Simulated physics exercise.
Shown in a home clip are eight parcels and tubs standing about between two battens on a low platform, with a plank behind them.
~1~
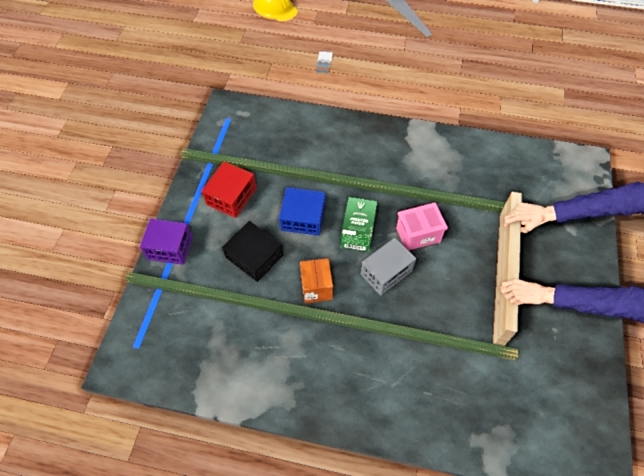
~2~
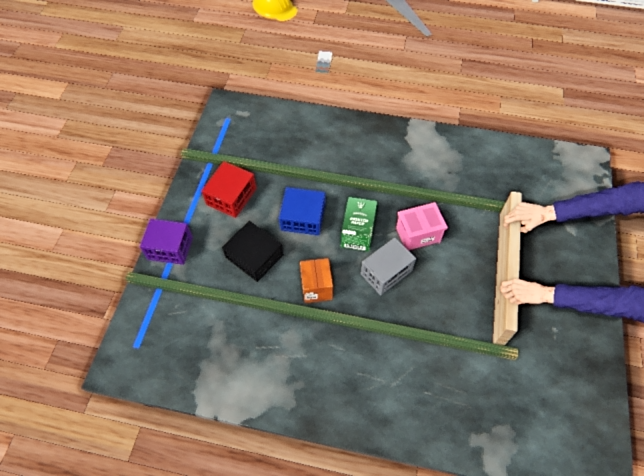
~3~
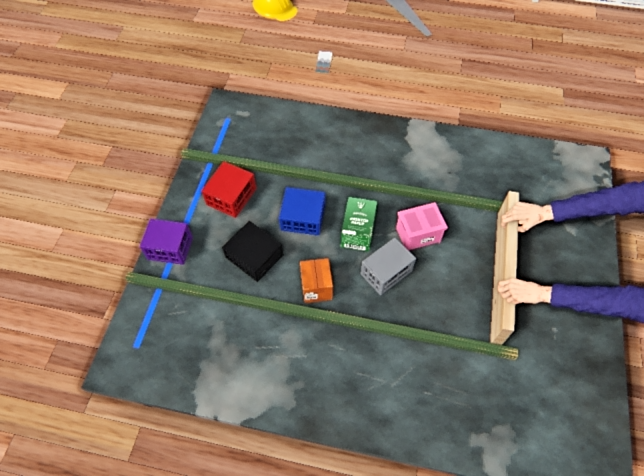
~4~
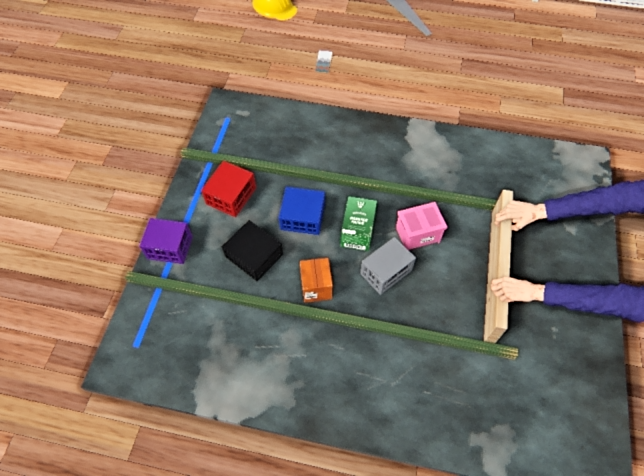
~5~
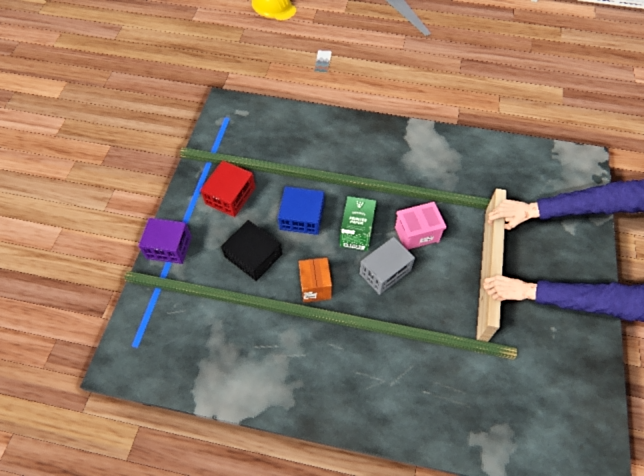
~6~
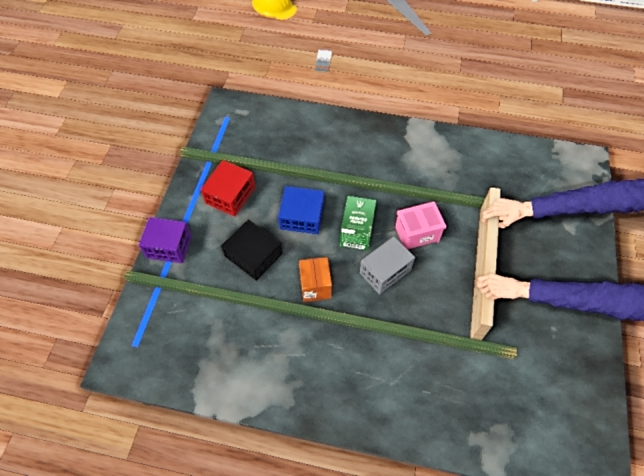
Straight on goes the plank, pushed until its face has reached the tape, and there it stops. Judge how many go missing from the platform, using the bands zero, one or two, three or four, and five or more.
My judgement: Five or more go missing.
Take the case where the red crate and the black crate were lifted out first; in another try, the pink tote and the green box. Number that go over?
3 in the first case, 3 in the second.
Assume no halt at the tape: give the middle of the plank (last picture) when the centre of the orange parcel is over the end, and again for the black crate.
The orange parcel gives roughly (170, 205), the black crate roughly (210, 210).
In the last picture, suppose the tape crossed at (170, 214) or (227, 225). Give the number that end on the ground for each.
Well, you'd get 8 the first time and 3 the second time.
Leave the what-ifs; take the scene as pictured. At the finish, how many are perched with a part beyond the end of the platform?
Counting them gives 1.
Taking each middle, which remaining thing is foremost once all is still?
Pink tote.
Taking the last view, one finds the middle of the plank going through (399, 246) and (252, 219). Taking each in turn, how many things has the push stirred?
At first I count 3, and then 8.
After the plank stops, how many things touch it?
Result: 3 in all.
Early on, none off yet; purple crate at rest near (166, 240); red crate at rest near (229, 188); black crate at rest near (252, 250).
A while later, none off yet; purple crate at rest near (166, 240); red crate travelled about its own width near (203, 183); black crate travelled a little near (246, 246).
Further along, one off so far; purple crate travelled about its own width near (137, 240); red crate in the air near (144, 224); black crate travelled well along near (177, 230).
Finally, the number that fall off is five or more; lost, green box, blue crate, black crate, red crate and purple crate.
